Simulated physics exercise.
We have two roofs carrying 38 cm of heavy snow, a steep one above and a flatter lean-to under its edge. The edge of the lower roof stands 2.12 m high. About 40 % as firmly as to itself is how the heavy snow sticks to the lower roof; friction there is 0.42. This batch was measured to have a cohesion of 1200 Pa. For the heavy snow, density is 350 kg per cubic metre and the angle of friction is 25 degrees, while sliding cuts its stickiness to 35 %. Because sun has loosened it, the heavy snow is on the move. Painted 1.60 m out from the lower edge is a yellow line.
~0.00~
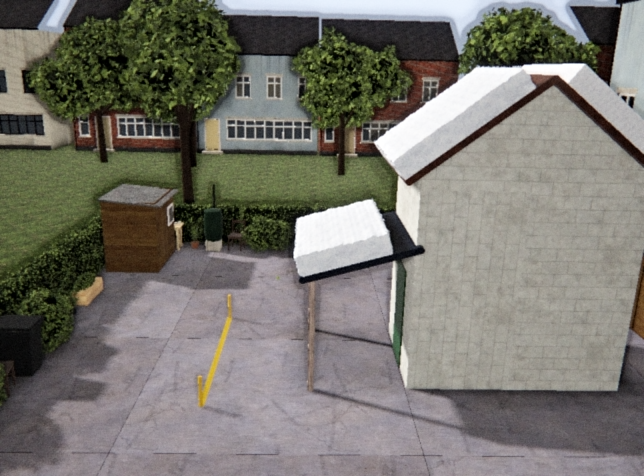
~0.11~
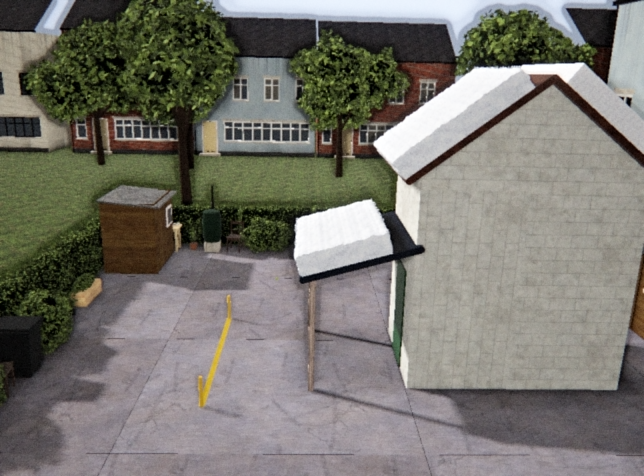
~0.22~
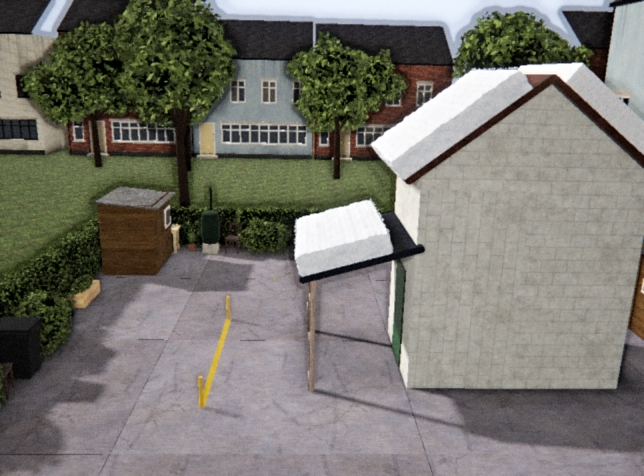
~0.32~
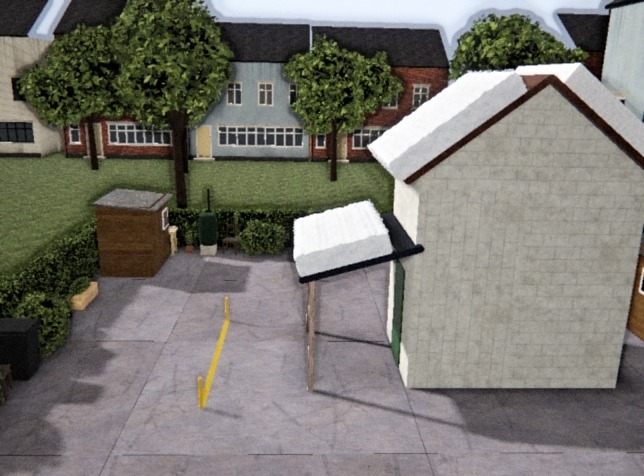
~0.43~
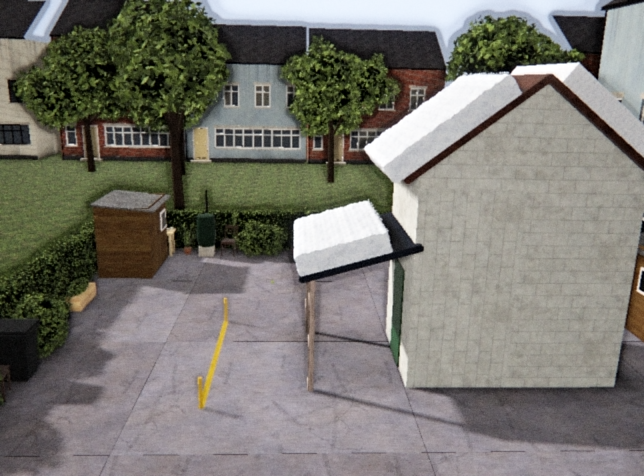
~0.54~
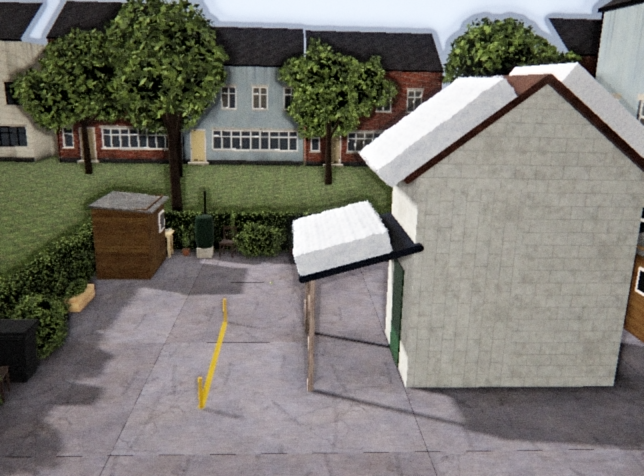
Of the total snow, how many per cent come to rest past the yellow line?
9 per cent.
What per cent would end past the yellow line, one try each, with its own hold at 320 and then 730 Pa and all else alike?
About 35 % first, about 25 % second.
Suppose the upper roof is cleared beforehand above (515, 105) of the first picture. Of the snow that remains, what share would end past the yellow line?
6 %.
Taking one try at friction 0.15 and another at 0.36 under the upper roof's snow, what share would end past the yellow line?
30 %, then 16 %.
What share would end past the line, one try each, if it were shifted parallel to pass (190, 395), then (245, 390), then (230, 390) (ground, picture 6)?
I'd guess near 4 %, then near 30 %, and near 20 % on the last try.
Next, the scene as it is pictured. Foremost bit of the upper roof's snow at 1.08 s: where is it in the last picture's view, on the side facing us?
Near (344, 227), I'd say.
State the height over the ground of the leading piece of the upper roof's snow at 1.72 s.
2.6 m, more or less.
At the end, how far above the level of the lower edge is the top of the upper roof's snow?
It ends up some 1.2 m higher than the lower edge.
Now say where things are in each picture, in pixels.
In the first picture, leading edge of the heavy snow at (404, 176).
In the second picture, leading edge of the heavy snow at (404, 176), its middle shifted 10 mm.
In the third picture, leading edge of the heavy snow at (404, 157), its middle shifted 3.9 cm, 2 % of it past the upper edge, in one piece.
In the fourth picture, leading edge of the heavy snow at (400, 159), its middle shifted 8.8 cm, 4 % of it past the upper edge, in one piece.
In the fifth picture, leading edge of the heavy snow at (395, 183), its middle shifted 16 cm, 7 % of it past the upper edge, in one piece.
In the sixth picture, leading edge of the heavy snow at (391, 160), its middle shifted 26 cm, 11 % of it past the upper edge, in one piece.
After 1.08 s, none is below the lower edge and 0 % is past the line.
After 1.72 s, none is below the lower edge and 0 % is past the line.
After 2.36 s, 27 % is below the lower edge and 0 % is past the line.
After 3.00 s, 48 % is below the lower edge and 9 % is past the line.
After 4.10 s, at the end, 49 % is below the lower edge and 9 % is past the line.
